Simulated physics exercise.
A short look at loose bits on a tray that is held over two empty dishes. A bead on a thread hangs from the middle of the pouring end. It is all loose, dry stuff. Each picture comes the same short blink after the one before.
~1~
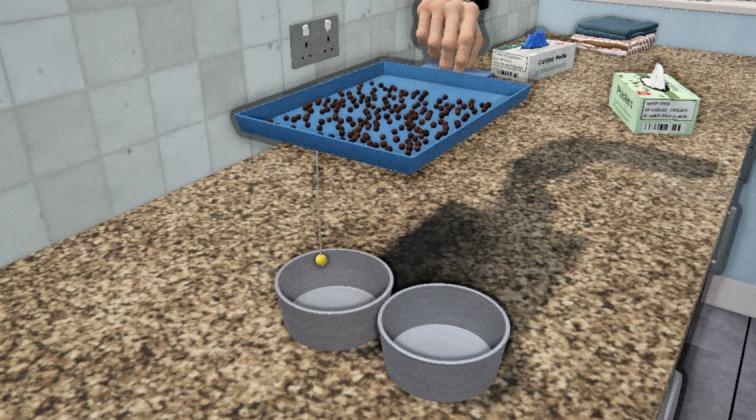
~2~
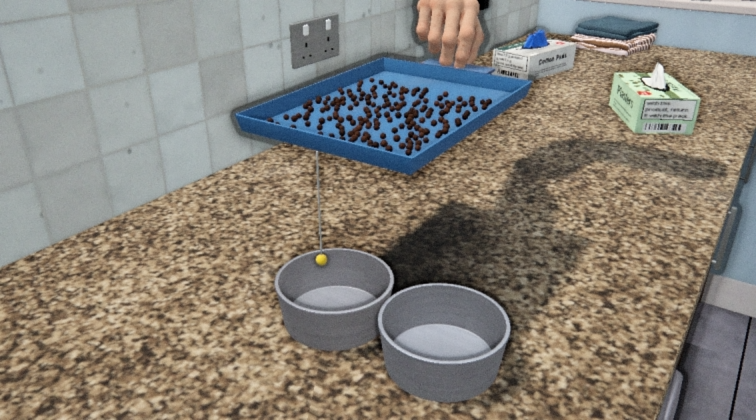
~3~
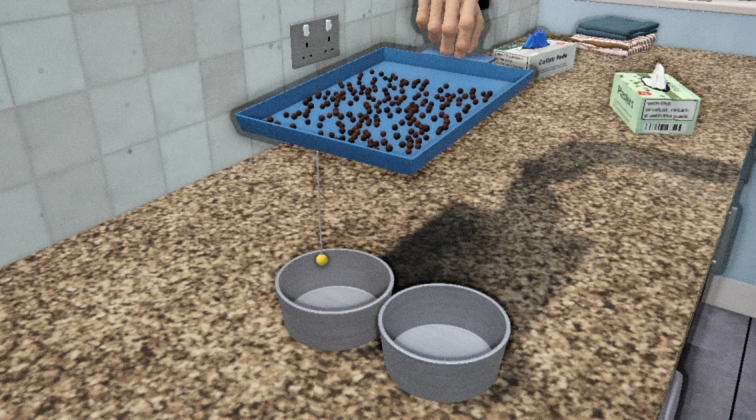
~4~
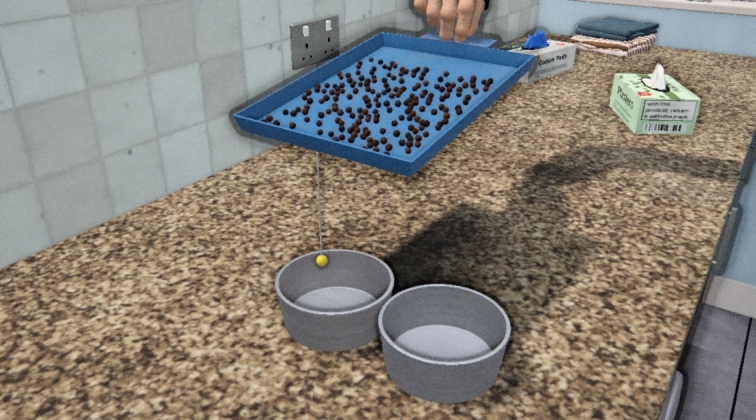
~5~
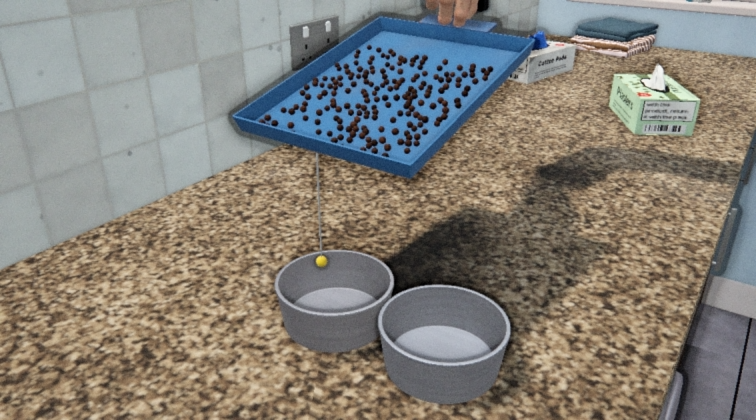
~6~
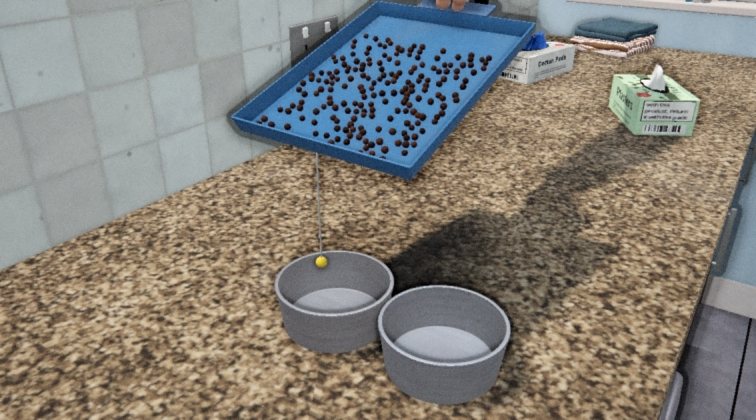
A hand grips the far end of a blue tray above a speckled brown stone worktop, seen from slightly above by a still camera. Small dark brown berries dot the tray, a yellow bead hangs on a thread over the left of two empty grey dishes, and tissue boxes and folded towels sit behind. The hand steadily raises the far end, tilting the tray toward the viewer.
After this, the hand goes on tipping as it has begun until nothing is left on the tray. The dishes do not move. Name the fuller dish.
More goes to the left-hand dish.
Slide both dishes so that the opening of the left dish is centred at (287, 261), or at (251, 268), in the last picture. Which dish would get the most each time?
First the right dish, then the right one.
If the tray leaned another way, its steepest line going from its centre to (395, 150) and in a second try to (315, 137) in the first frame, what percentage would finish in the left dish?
The first gives 10 %, the second 20 %.
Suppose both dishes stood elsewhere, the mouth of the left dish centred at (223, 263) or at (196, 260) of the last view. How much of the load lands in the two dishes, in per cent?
The first gives 70 %, the second 50 %.
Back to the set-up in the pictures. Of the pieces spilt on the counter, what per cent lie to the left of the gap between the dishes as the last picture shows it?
Roughly 90 in a hundred.
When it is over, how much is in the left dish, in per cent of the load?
It comes to 30 per cent or so.
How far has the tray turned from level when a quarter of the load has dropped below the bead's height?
At some 105 degrees.
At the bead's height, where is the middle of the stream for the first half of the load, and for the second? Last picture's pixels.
Around (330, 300) and then (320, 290).
Soon after the last picture, tray tipped steeply; nearly all on the tray; a stray few outside both; a stray few in the air.
A little later, tray tipped right over; most on the tray; a stray few in the right dish; a stray few outside both; about a quarter in the air.
Later still, tray tipped past a quarter turn; a small part in the right dish; about a quarter in the left dish; about two thirds outside both.
By the end, tray tipped past a quarter turn; a small part in the right dish; about a quarter in the left dish; about two thirds outside both.
